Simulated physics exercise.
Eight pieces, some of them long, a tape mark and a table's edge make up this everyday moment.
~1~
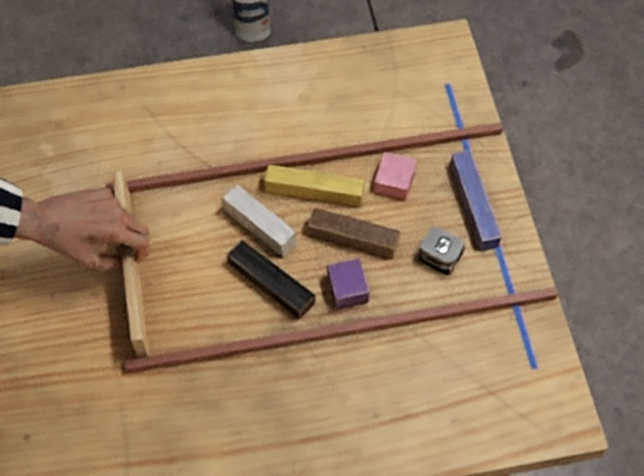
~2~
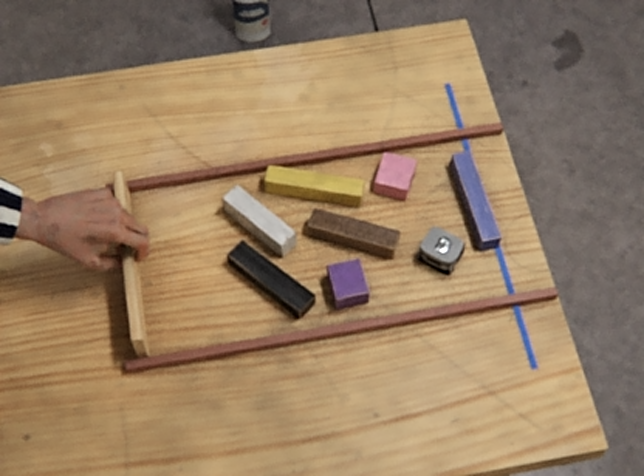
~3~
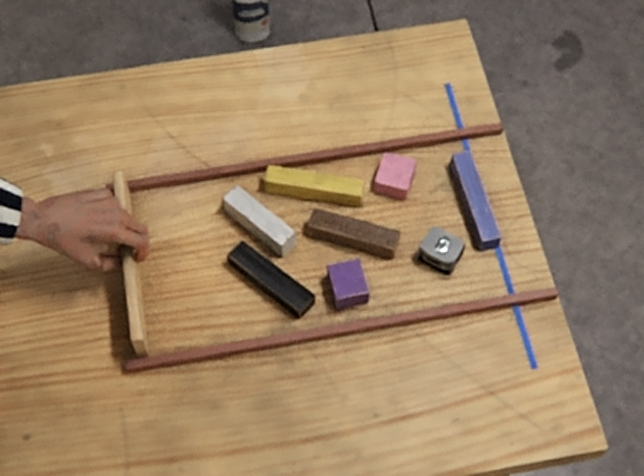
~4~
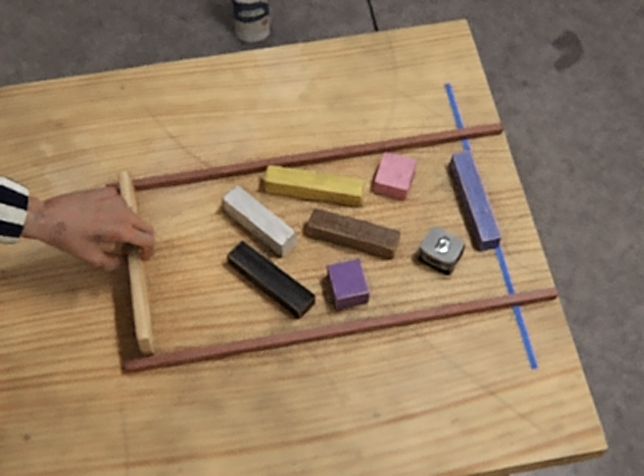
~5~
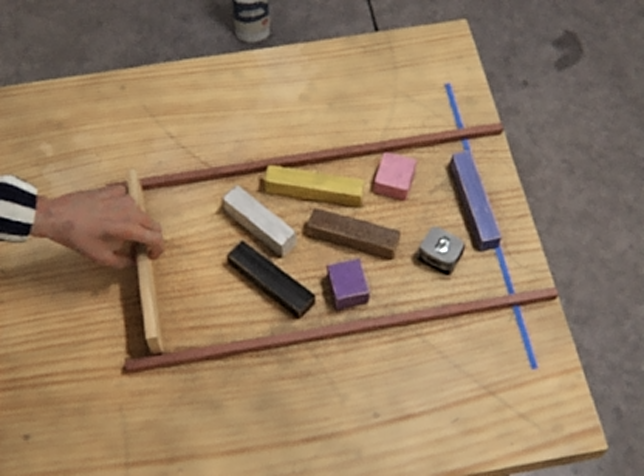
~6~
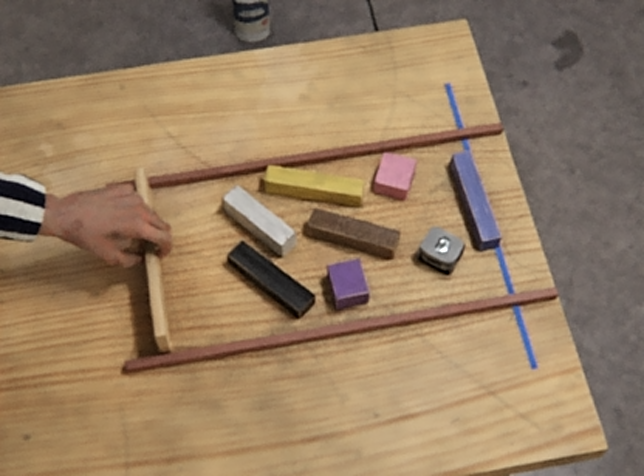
In the video, a hand holds a wooden board upright between two rails on a table, then slides it slightly right toward yellow, white, black, brown, purple, pink, grey and blue pieces, which stay still near a blue tape line.
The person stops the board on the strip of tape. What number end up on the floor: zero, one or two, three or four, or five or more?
Over four drop.
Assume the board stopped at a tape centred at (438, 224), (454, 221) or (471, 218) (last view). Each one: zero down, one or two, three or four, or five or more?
In the order the places were given: One or two, one to two, three to four.
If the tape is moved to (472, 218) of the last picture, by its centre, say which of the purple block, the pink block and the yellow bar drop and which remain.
The purple block stays on, the pink block falls, the yellow bar is kept.
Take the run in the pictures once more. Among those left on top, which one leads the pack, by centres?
Closest at the end: The purple block.
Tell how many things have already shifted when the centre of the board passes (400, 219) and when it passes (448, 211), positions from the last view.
Counts: 8, 8.
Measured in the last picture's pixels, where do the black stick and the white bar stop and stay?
They end up close to (512, 248) and (508, 186).
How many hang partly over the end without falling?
That'd be 2.
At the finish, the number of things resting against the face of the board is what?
Counting them up gives 2.
Soon after, none off yet; blue bar at rest near (475, 200); grey case at rest near (441, 251); pink block moving near (403, 175).
At rest, the number that fall off is five or more; fallen, yellow bar, brown bar, pink block, grey case and blue bar.
